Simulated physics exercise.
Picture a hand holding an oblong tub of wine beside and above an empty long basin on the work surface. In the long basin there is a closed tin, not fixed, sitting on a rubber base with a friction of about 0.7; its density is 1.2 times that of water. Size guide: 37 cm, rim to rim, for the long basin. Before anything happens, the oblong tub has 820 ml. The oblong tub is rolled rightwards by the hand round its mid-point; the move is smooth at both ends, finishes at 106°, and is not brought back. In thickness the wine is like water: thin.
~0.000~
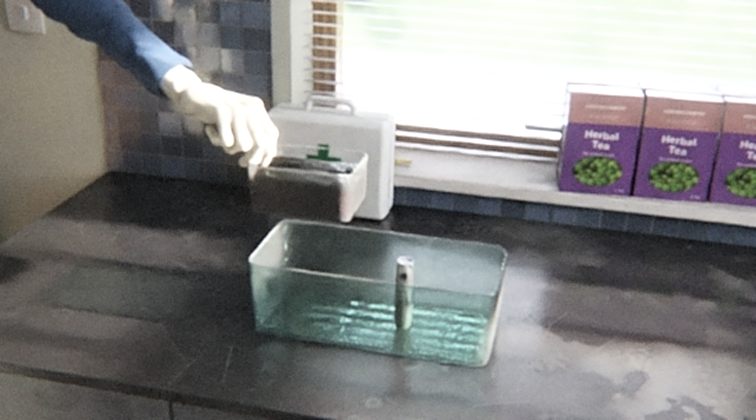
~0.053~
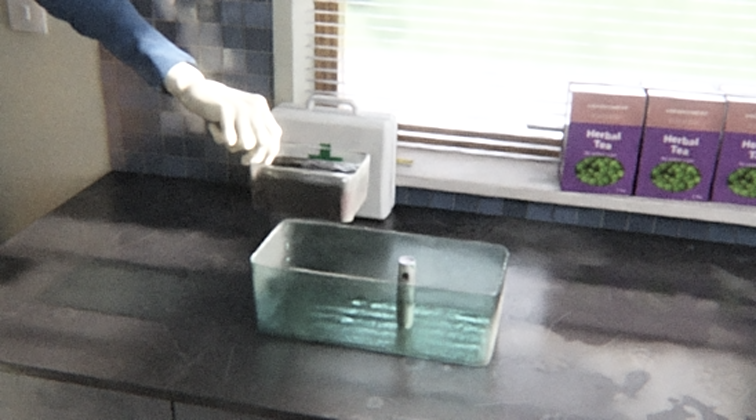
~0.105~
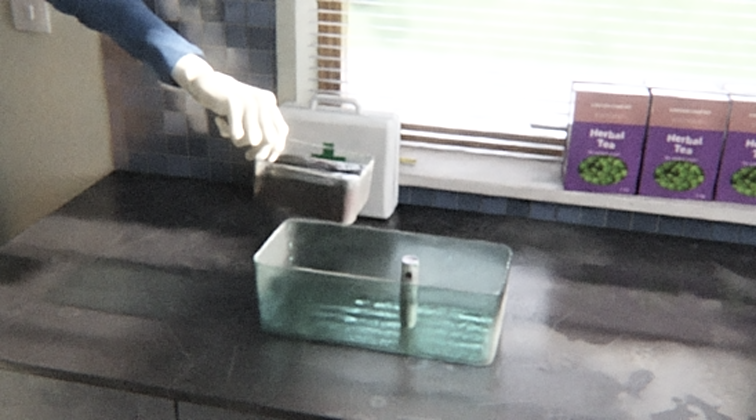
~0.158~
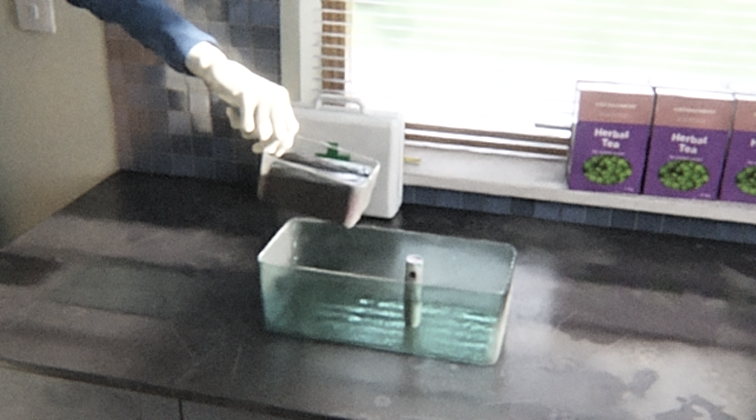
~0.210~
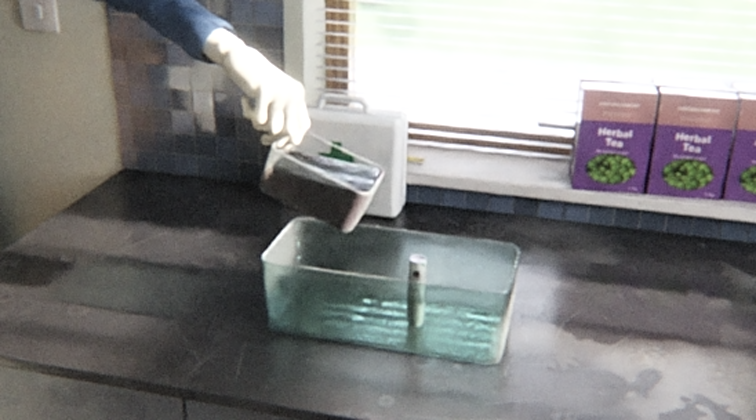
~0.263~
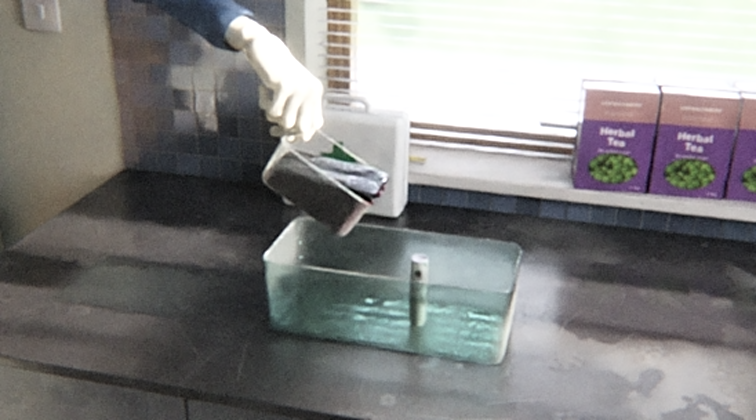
A pale hand held an oblong tub of dark liquid above a long, greenish clear basin with a small closed tin inside, then shifted slightly right and smoothly tilted the tub rightwards, slowly at first.
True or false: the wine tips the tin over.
True.
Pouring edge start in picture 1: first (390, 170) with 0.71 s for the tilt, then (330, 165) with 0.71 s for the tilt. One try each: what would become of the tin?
In the first try it remains standing; in the second it remains standing.
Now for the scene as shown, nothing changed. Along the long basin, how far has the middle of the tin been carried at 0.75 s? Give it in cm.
Close to 3 cm.
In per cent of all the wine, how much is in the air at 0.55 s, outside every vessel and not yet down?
Share: Roughly 26 per cent.
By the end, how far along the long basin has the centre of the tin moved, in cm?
Roughly 7.5 cm.
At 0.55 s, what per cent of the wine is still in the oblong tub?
Portion remaining: Approx. 18 per cent.
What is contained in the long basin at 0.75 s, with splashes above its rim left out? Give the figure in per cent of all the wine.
About 94 per cent.
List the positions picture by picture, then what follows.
Tilt 0°; pouring edge (359, 166); surface from (262, 165) to (359, 176); the long basin's rim runs from (265, 241) to (502, 272); the tin's top is at (406, 264), in the first picture.
Tilt 1°; pouring edge (362, 167); surface from (264, 164) to (361, 176), in the second picture.
Tilt 6°; pouring edge (366, 170); surface from (268, 162) to (365, 177), in the third picture.
Tilt 12°; pouring edge (372, 176); surface from (273, 161) to (371, 177), in the fourth picture.
Tilt 21°; pouring edge (376, 184); surface from (276, 161) to (377, 179), in the fifth picture.
Tilt 32°; pouring edge (377, 193); surface from (276, 158) to (379, 187); 4 per cent is over the edge, in the sixth picture.
Then, 0.55 s in, the tilt is 93° and 18 per cent is still to pour; the tin stands where it began.
Then, 0.75 s in, the tilt is 106° and 4 per cent is still to pour; the tin leans 23°.
Then, 0.97 s in, the tilt is 106° and 0 per cent is still to pour; the tin lies on its side.
Then, 1.21 s in, the tilt is 106° and 0 per cent is still to pour; the tin lies on its side.
Finally, the tin lies on its side.
